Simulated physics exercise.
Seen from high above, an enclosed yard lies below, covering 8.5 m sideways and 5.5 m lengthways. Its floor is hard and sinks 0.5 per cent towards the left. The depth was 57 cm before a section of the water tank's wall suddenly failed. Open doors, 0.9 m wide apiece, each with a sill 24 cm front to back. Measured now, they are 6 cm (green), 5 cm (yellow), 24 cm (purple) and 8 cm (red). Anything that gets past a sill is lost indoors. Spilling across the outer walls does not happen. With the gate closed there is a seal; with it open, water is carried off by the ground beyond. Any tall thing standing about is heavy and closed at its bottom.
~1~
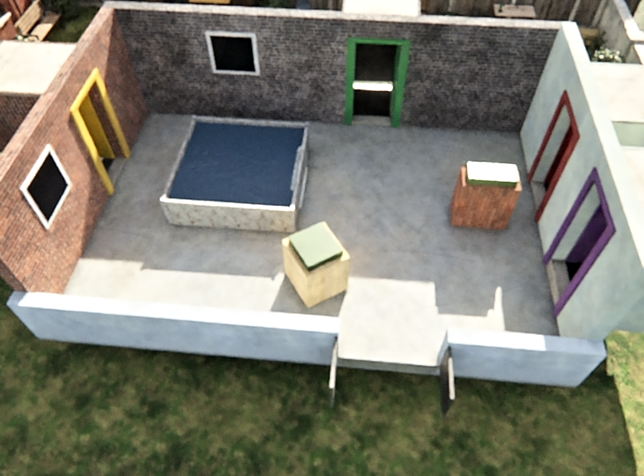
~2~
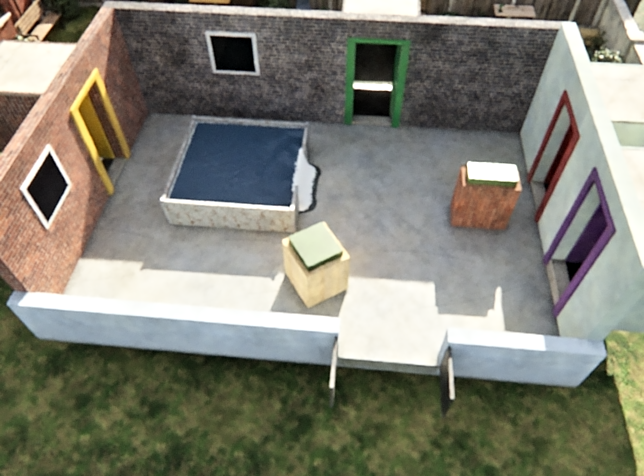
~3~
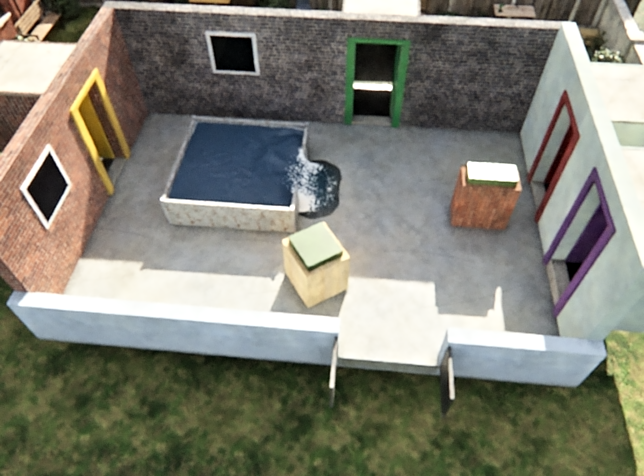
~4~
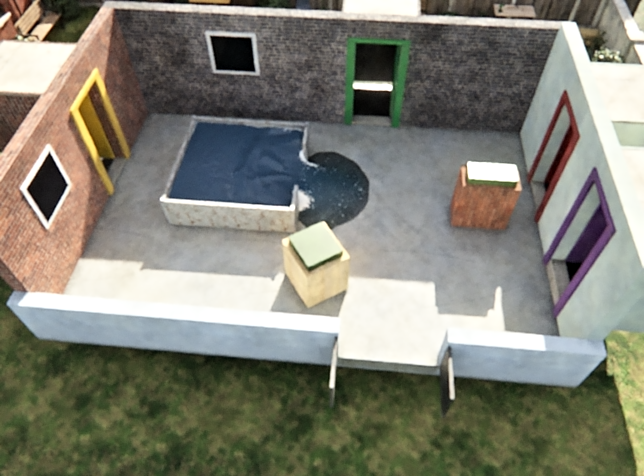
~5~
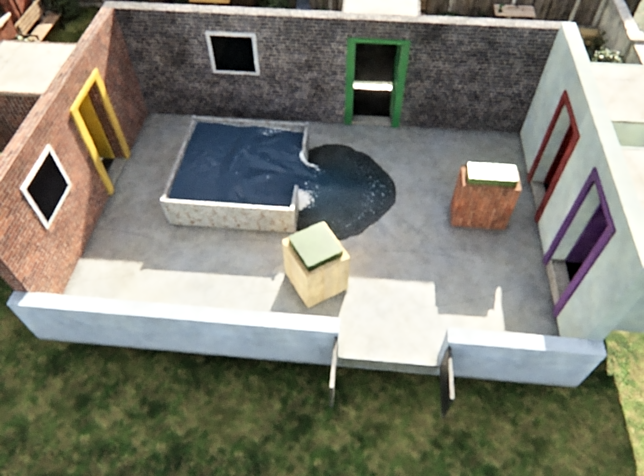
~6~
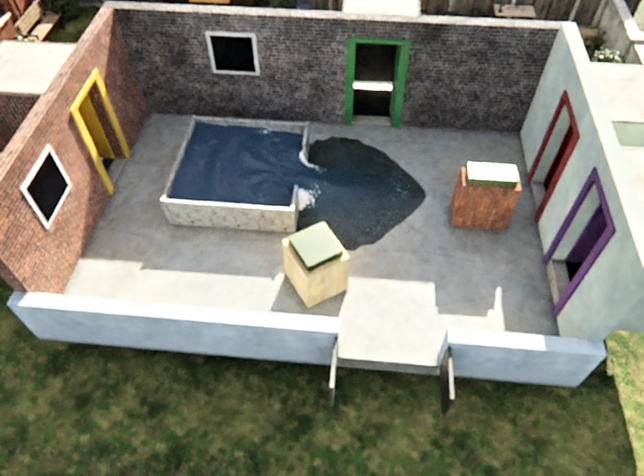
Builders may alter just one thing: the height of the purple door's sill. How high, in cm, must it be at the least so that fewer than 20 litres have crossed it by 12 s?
At least roughly 10.5 cm high.
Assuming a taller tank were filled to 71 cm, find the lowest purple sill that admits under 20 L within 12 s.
Then around 13.5 centimetres.
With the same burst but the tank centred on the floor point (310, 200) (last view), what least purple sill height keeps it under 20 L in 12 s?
A height near 12.0 cm.
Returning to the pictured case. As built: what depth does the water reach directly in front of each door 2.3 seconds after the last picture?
Door by door in centimetres - green 6, yellow 0, purple 13, red 15.
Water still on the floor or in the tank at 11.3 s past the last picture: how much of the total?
I'd estimate some 84 in a hundred.
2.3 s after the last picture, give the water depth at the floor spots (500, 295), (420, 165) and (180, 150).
Roughly 5, 4 and 0 centimetres.
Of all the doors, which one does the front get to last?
Yellow.
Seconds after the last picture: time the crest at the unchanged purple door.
Approximately 5.0 s.
Then, 0.7 s after the last picture water covers 25 % of the floor, deepest (33 cm) near (307, 188); it has not reached the purple door.
Then, 2.3 s after the last picture water covers 50 % of the floor, deepest (30 cm) near (564, 362); 13 cm at the purple door, 0 litres in over its 24 cm sill.
Then, 11.3 s after the last picture water covers 90 % of the floor, deepest (11 cm) near (344, 279); 7 cm at the purple door, 0 litres in over its 24 cm sill.
At the purple door as built, the water peaked near 15 cm, 4.9 s after the last picture.
Run again over the same 12 s with other heights there, 34 litres in over 9.5 cm, 4 litres over 13 cm. The limit of 20 litres is kept from about 10.5 cm up.
